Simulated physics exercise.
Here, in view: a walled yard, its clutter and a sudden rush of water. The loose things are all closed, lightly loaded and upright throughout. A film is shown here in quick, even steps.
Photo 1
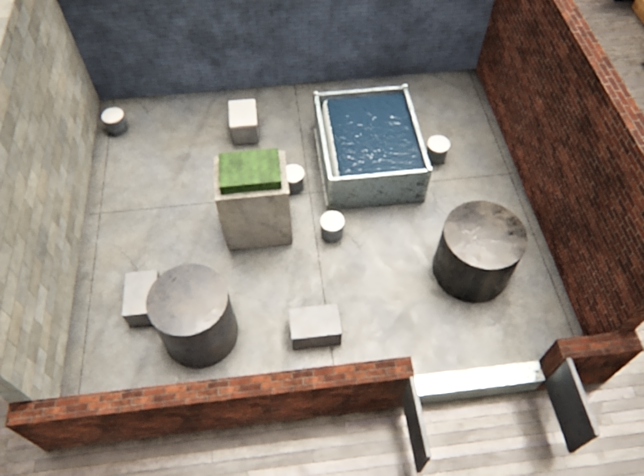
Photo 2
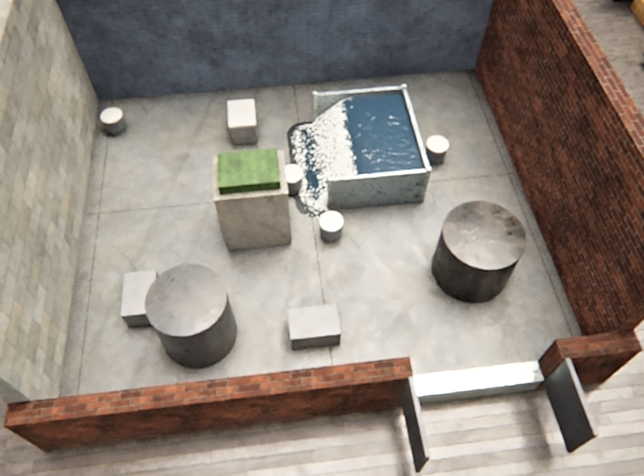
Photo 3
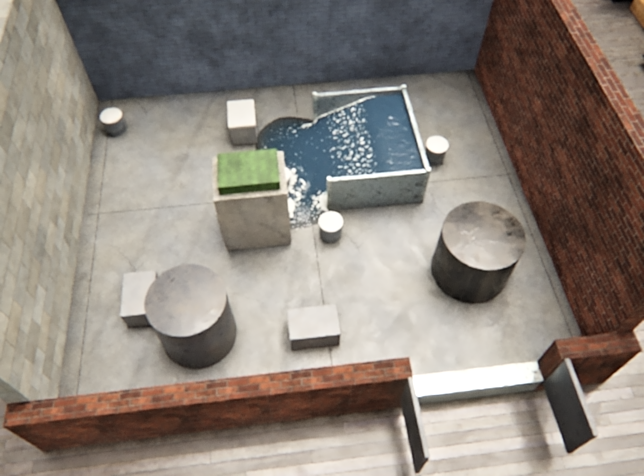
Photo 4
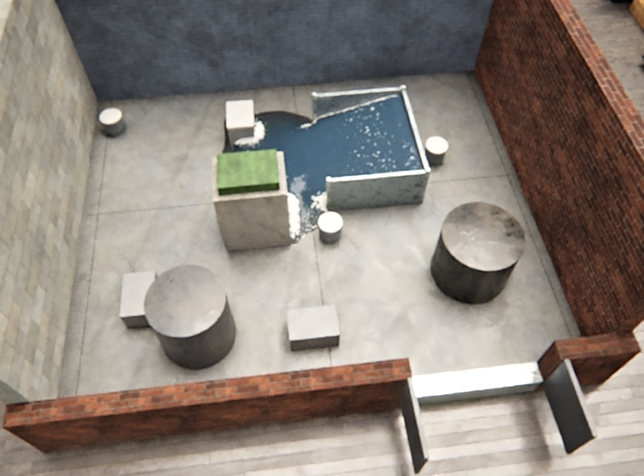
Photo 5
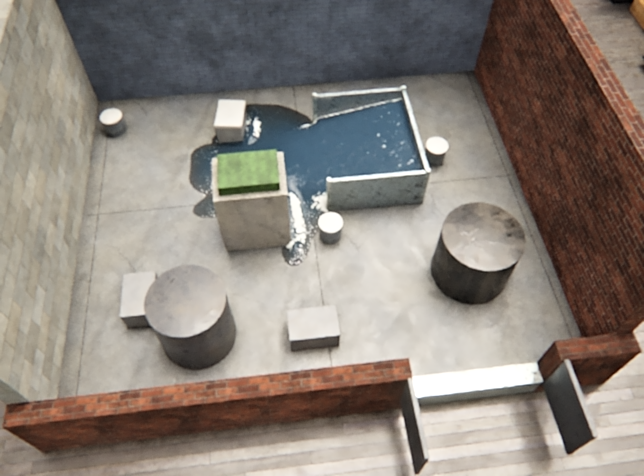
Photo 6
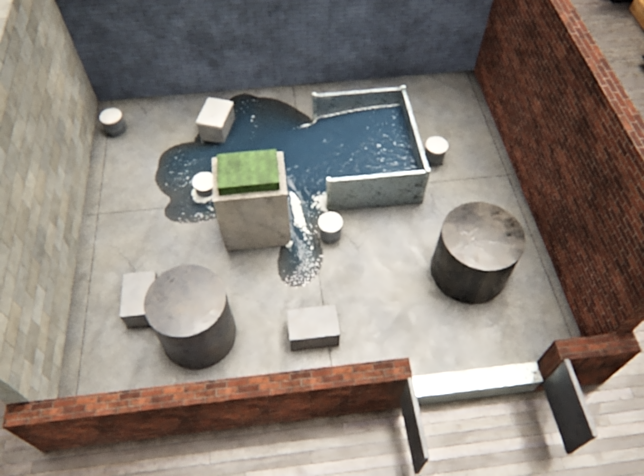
Water rushing from a tank's open left side, sweeping a small pale cylinder behind a grass-topped block and pushing a pale box left.
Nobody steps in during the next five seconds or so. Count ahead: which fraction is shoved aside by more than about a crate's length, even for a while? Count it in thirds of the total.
Portion: One third through two thirds.
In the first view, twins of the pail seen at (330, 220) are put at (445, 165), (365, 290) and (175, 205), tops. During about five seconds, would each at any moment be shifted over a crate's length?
Item by item: Remains in place, remains in place, goes the distance.
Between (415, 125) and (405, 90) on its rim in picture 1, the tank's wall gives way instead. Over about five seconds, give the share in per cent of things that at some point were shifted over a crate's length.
Estimate: Some 30 per cent.
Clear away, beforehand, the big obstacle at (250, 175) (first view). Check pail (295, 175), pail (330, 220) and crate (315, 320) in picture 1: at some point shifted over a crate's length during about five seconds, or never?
So, in sequence: Did travel that far, then did not travel far, then did not travel far.
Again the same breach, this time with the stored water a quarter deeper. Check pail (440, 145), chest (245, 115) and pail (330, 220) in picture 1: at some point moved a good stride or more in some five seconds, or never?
Item by item: Missed the mark, then cleared the mark, then missed the mark.
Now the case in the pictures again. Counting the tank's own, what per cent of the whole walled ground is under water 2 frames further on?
30 per cent or so.
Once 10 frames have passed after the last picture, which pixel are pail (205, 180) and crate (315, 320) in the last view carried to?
They should be roughly at (110, 221) and (315, 361).
A moment on, 2 of 7 are well off their spots; 0 afloat.
Next, 2 of 7 are well off their spots; 2 afloat.
Later, 2 of 7 are well off their spots; 3 afloat.
In the end, 3 of 7 are well off their spots, and 4 have been at some point; 3 afloat.
